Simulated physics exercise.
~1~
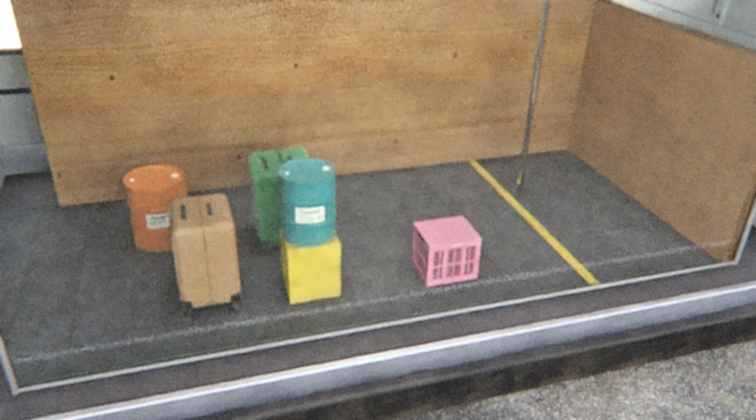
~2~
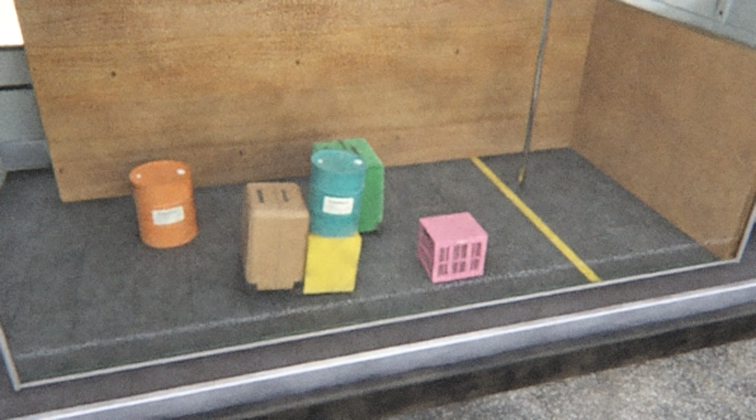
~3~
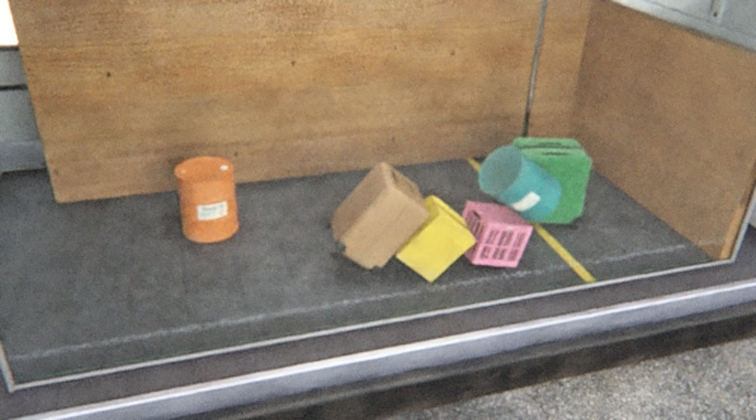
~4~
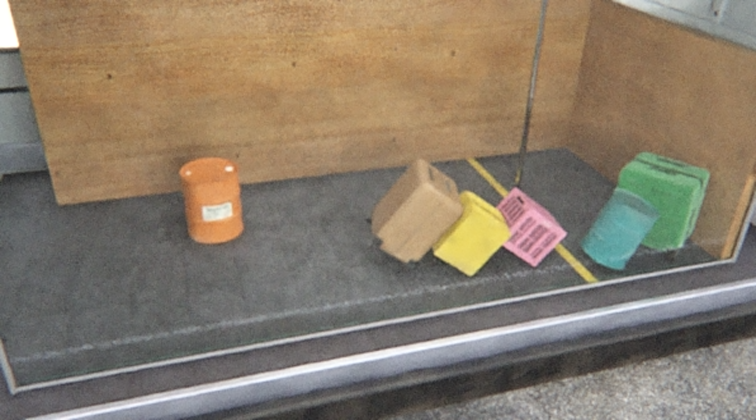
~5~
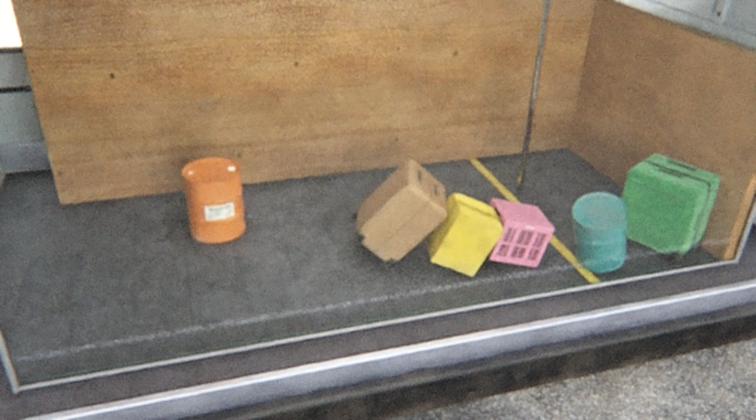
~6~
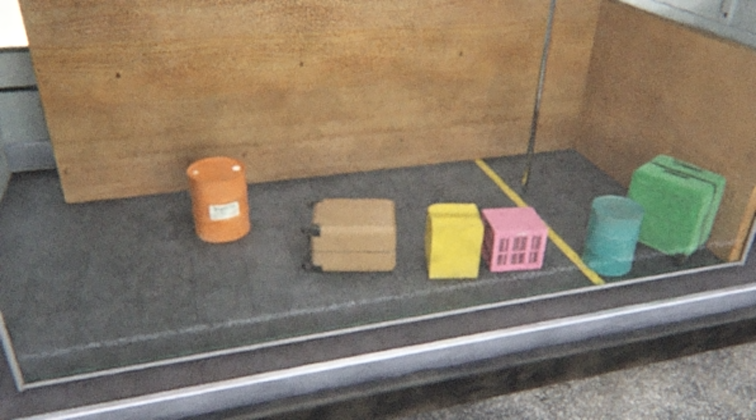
Boxes, cases and drums slide right, some tipping, and the pink crate stops short of the yellow line.
